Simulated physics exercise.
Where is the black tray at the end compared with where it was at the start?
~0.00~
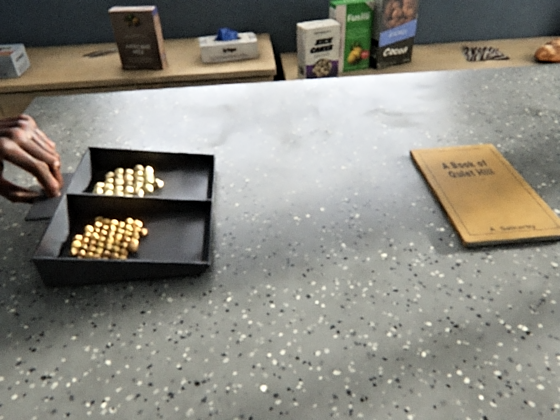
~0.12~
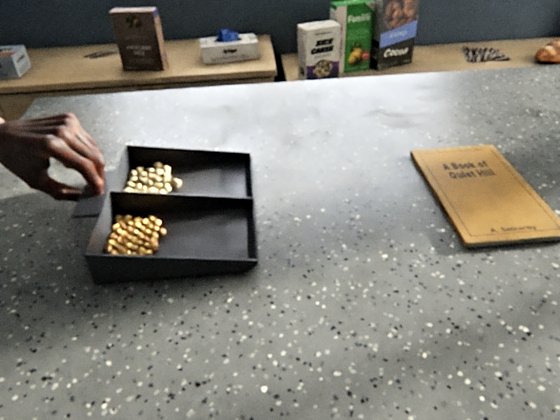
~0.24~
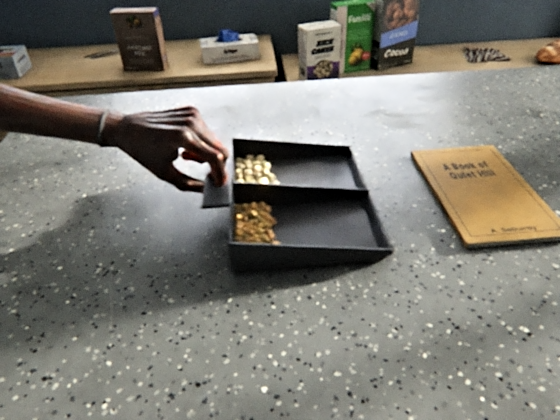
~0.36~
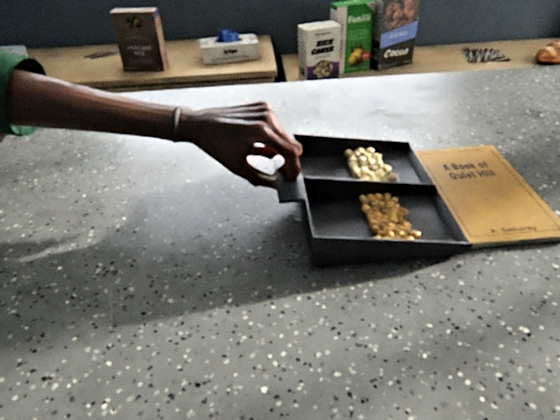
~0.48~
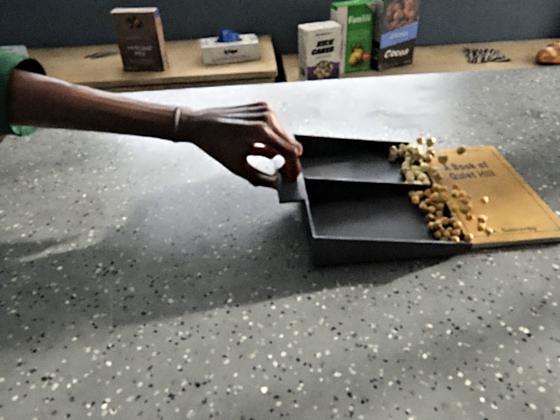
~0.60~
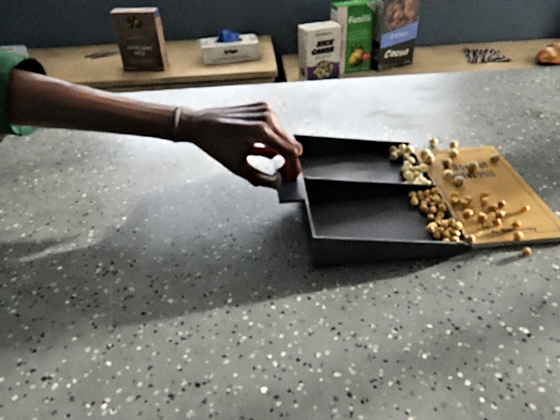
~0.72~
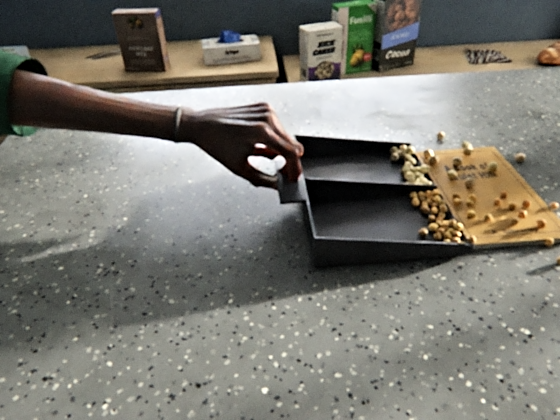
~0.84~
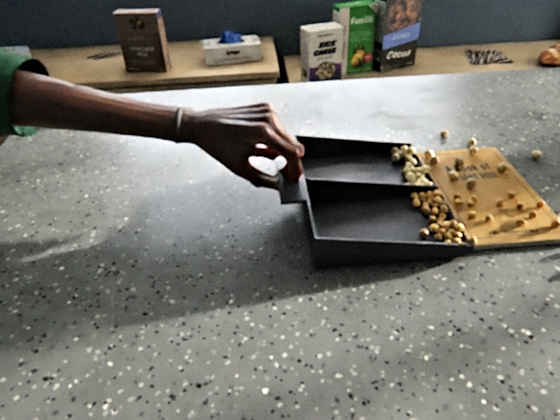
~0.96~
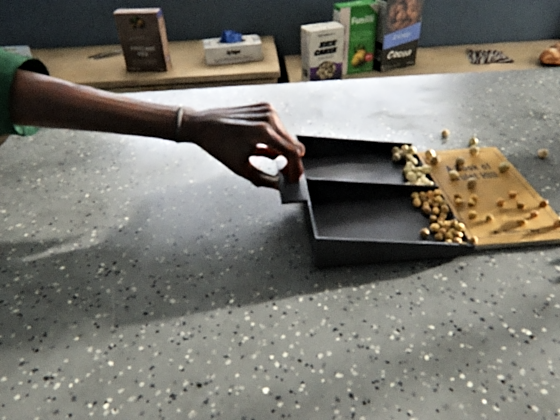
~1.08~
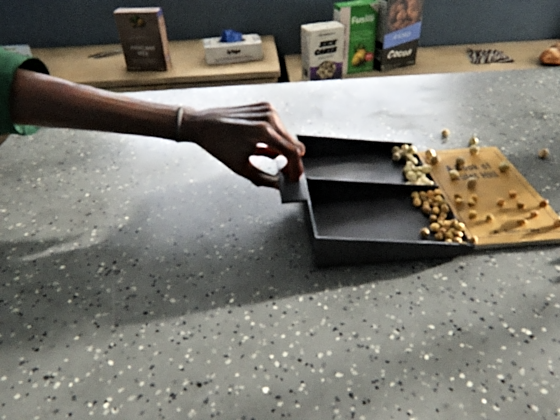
At the start the tray sits on the left side of the speckled counter, well away from the book. By the end it is further right, stopped up against the book.
